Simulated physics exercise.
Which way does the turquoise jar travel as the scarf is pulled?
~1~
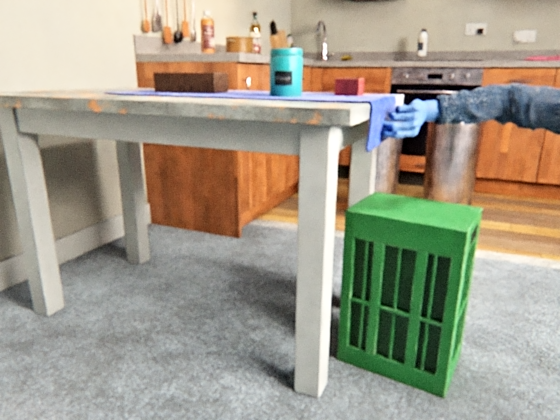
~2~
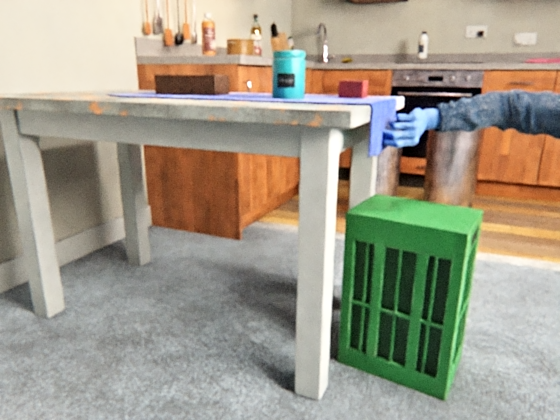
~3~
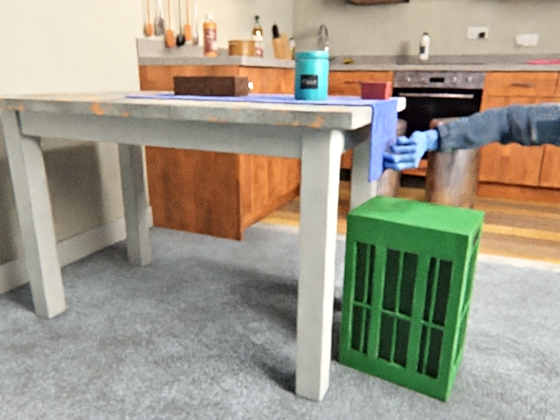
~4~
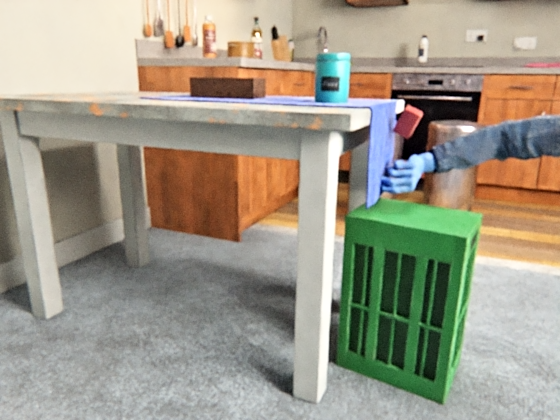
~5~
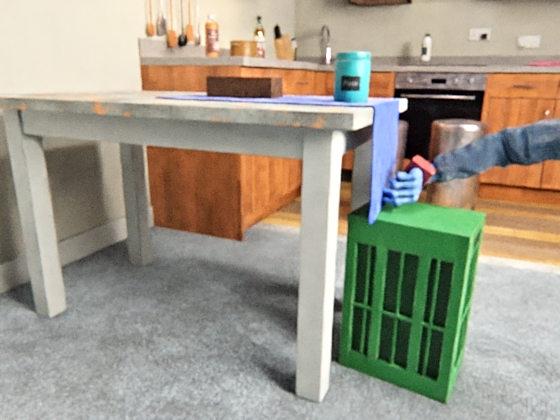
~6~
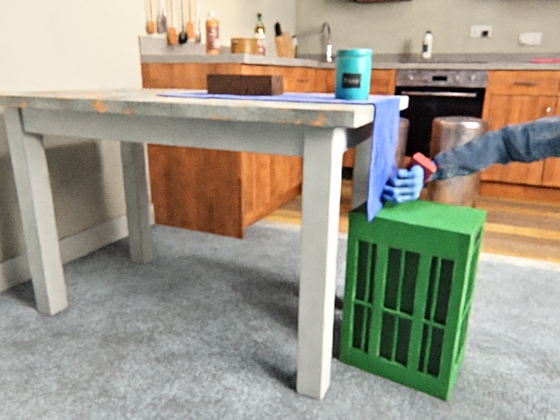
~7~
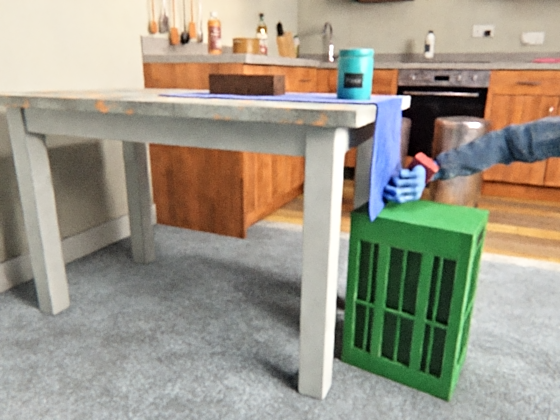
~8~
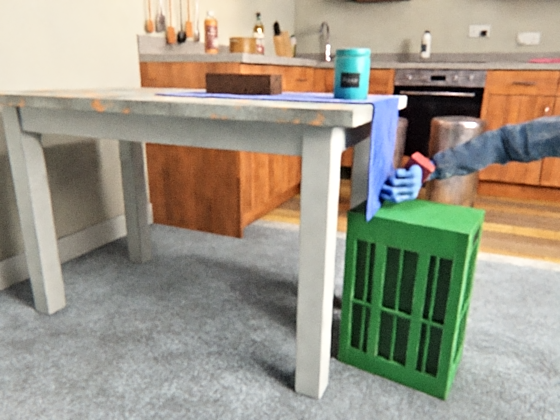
The turquoise jar moves to the right, toward the edge of the table where the scarf hangs down.
